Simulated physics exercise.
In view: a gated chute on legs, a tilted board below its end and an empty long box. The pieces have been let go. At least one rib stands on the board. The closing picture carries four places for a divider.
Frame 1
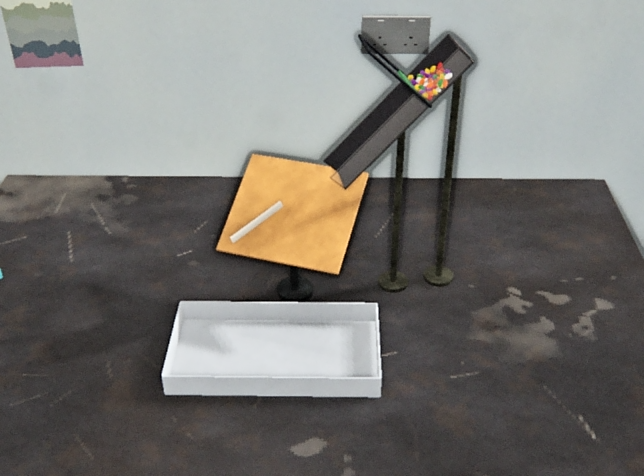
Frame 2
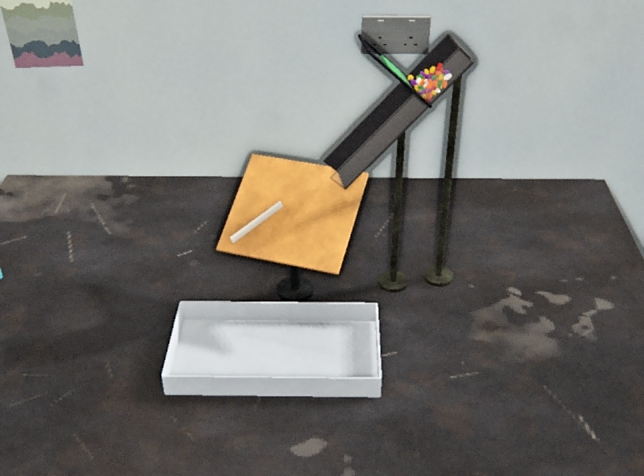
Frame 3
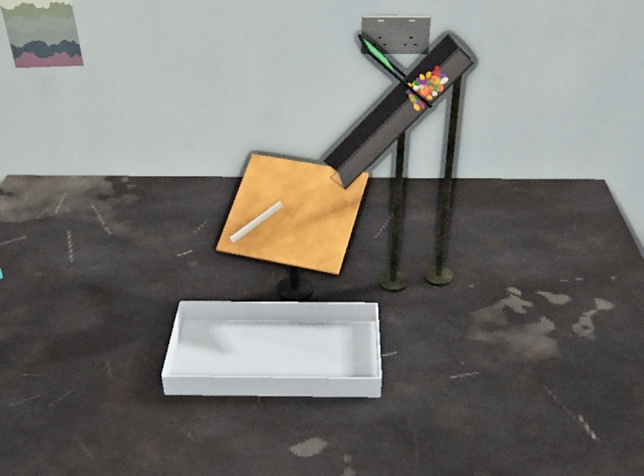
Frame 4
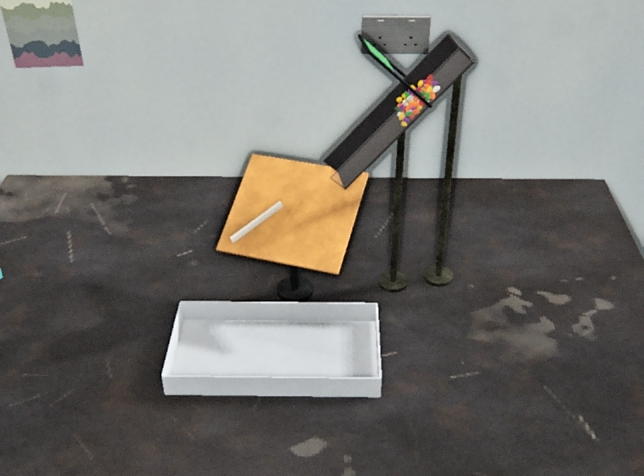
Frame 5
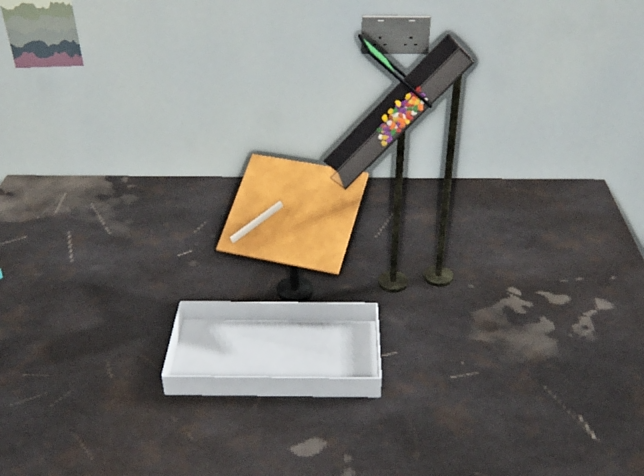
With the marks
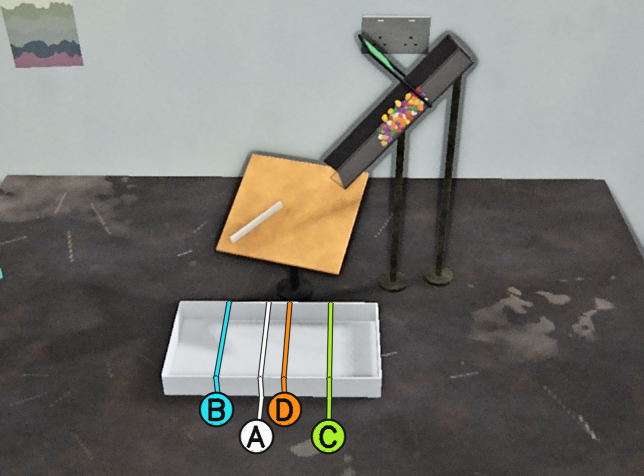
On a dark tabletop, colourful jelly beans slide partway down a chute past an opened gate.
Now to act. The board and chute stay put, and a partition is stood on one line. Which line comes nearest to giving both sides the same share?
Take B.
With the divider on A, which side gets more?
More lands on the left.
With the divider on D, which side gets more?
The left side.
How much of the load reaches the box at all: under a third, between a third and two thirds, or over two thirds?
Over two thirds.
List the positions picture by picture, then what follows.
Load behind the gate near (431, 82), jelly beans; lip of the chute near (342, 181), sloping fairly steeply, in the first frame.
Middle of the board near (293, 211), tilted gently; middle of its low edge near (276, 261); of its high edge near (309, 163), in the second frame.
Front corners of the box near (163, 376) and (381, 378), empty; front of the load near (416, 107), in the third frame.
Middle of the load near (417, 101); its front near (404, 124), close to a quarter of the way to the lip; rib from (281, 202) to (231, 238), in the fourth frame.
Middle of the load near (403, 110); its front near (384, 144), close to half of the way to the lip, in the fifth frame.
On the marked copy, line A crosses the front rim at (260, 377); line B crosses the front rim at (216, 376); line C crosses the front rim at (329, 378); line D crosses the front rim at (283, 377).
If A is chosen, of what is caught, all but a few on the left of the divider, a small share on the right.
If B is chosen, of what is caught, close to half on the left of the divider, close to half on the right.
If C is chosen, of what is caught, the whole lot on the left of the divider, none at all on the right.
If D is chosen, of what is caught, the whole lot on the left of the divider, none at all on the right.
